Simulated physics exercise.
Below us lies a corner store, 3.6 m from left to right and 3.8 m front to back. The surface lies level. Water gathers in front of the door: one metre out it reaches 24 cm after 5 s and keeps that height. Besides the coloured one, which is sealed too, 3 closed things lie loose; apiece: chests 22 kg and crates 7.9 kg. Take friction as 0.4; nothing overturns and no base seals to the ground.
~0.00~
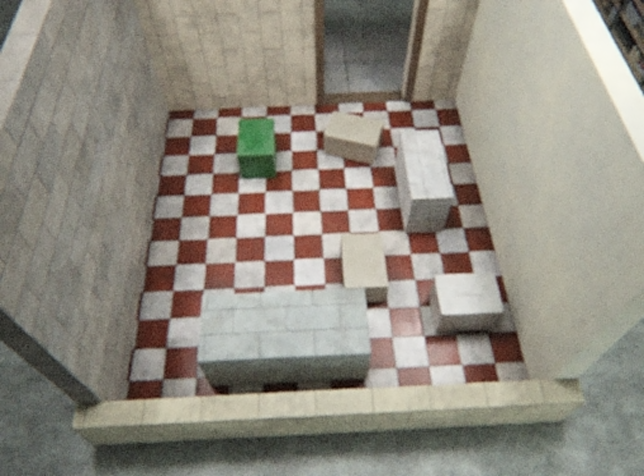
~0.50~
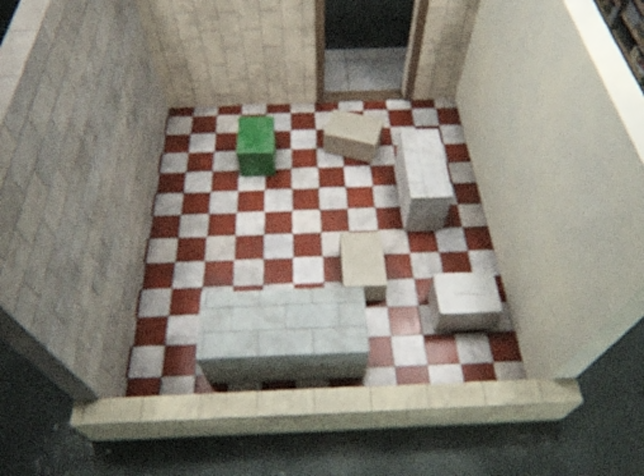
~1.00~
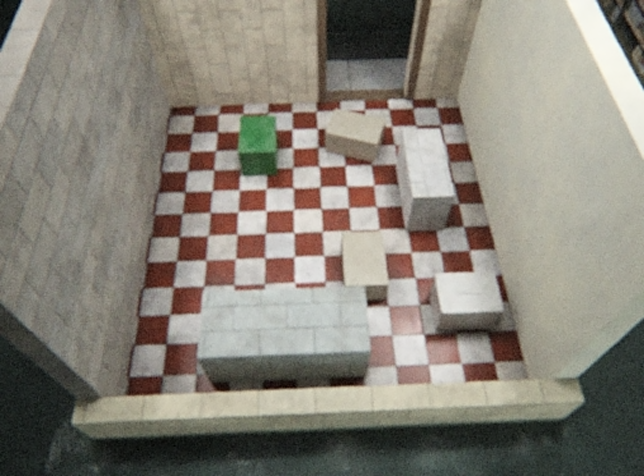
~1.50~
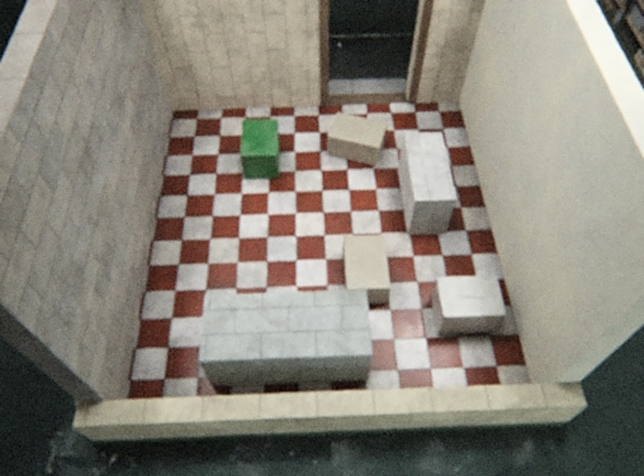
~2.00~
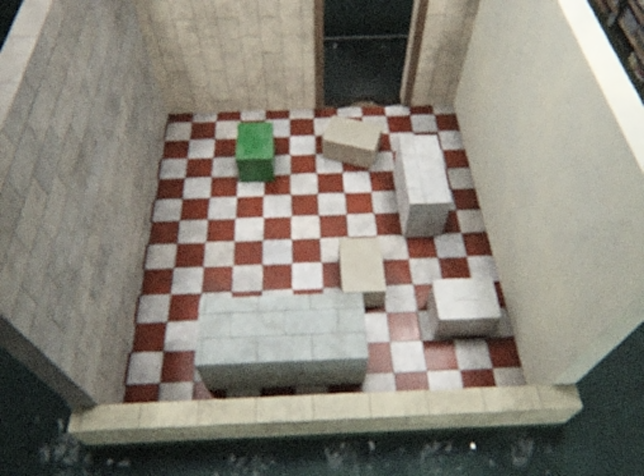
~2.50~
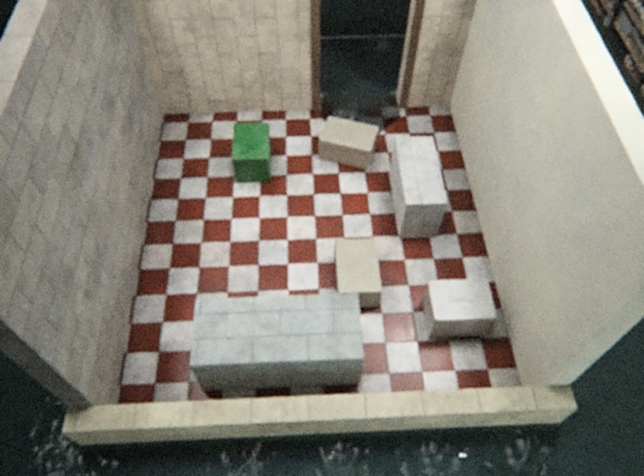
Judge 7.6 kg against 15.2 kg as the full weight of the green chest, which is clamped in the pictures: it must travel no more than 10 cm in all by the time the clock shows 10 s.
Verdict: Only the higher weight holds it.
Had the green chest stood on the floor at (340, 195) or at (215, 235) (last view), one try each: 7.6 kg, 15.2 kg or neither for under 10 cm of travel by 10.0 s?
In turn: Neither holds; neither is enough.
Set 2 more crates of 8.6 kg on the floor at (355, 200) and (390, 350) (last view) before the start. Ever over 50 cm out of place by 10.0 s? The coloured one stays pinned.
In turn: Over, short of it.
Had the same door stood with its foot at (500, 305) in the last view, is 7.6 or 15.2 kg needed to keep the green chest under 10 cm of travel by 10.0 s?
Then neither weight holds it.
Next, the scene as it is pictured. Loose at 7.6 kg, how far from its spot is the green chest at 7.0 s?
Roughly 10 cm.
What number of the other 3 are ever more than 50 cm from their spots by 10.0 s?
2 of them.
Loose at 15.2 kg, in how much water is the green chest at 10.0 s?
Roughly 5 cm.
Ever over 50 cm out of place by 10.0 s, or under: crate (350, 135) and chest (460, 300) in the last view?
In that order: Over, under.
After 3.5 s the green chest would be 0 cm from its start with 7.6 kg and 0 cm from its start with 15.2 kg; 0 cm of water round it then.
After 4.5 s the green chest would be 3 cm from its start with 7.6 kg and 0 cm from its start with 15.2 kg; 2 cm of water round it then.
After 7.0 s the green chest would be 12 cm from its start with 7.6 kg and 0 cm from its start with 15.2 kg; 2 cm of water round it then.
After 10.0 s the green chest would be 23 cm from its start with 7.6 kg and 0 cm from its start with 15.2 kg; 5 cm of water round it then.
